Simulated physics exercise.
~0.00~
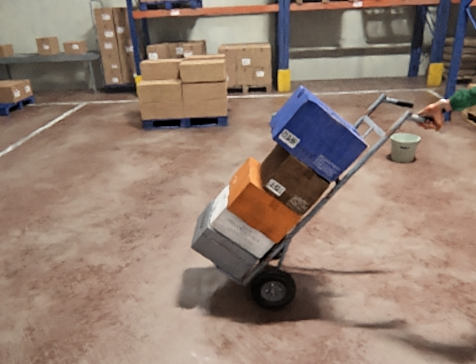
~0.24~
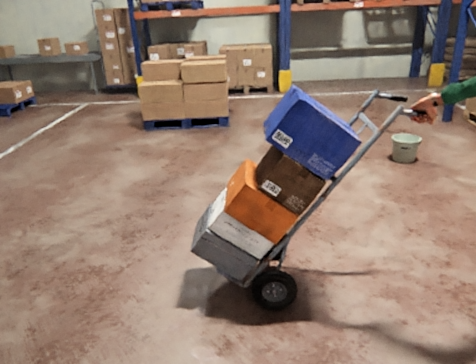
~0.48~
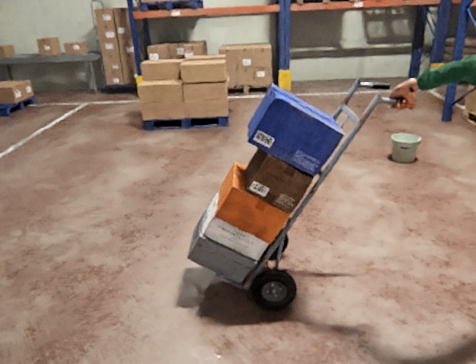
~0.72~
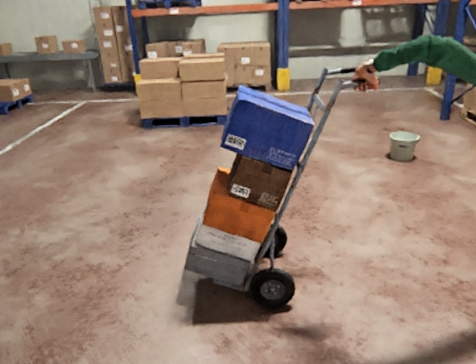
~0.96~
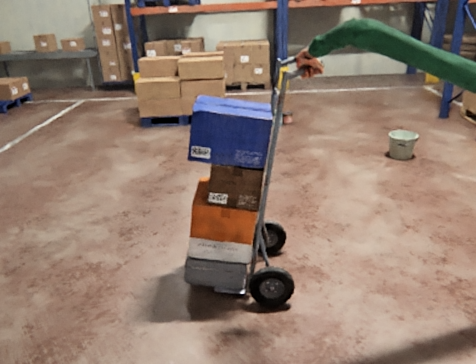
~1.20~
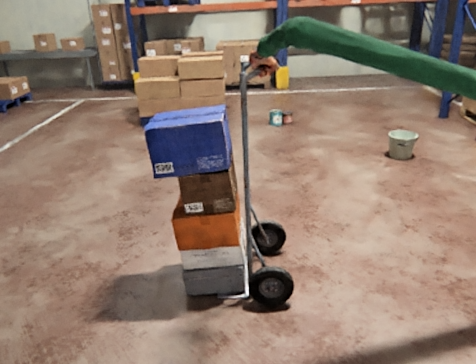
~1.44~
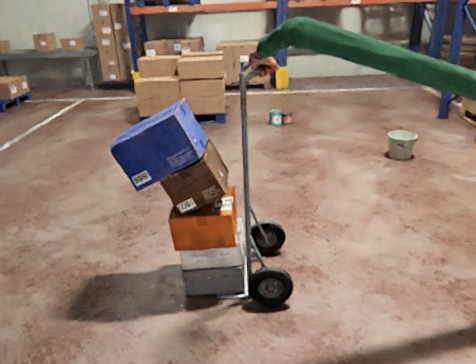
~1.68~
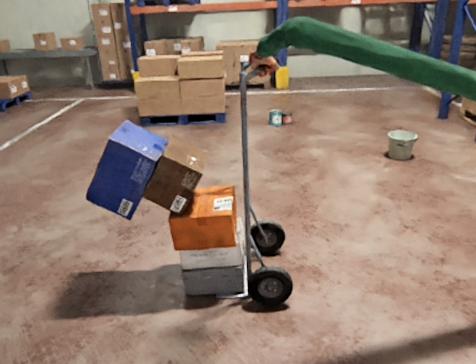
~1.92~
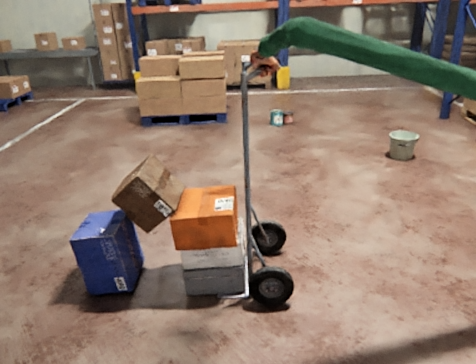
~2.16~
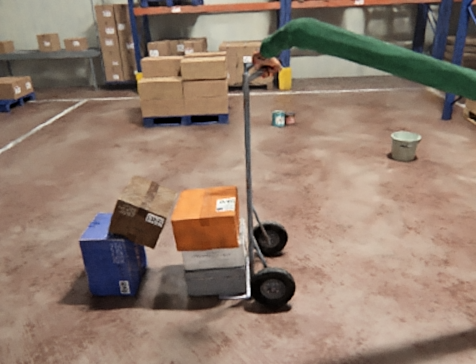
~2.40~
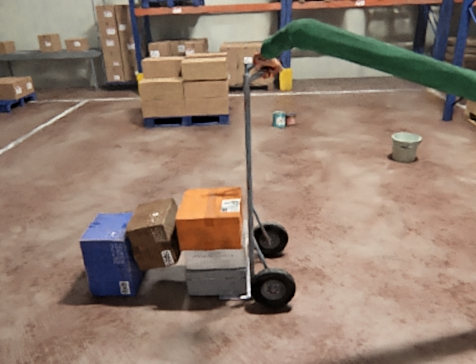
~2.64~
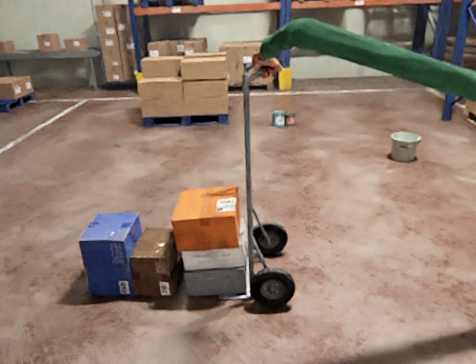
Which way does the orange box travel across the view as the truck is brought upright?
The orange box moves to the left as the truck swings up to standing.
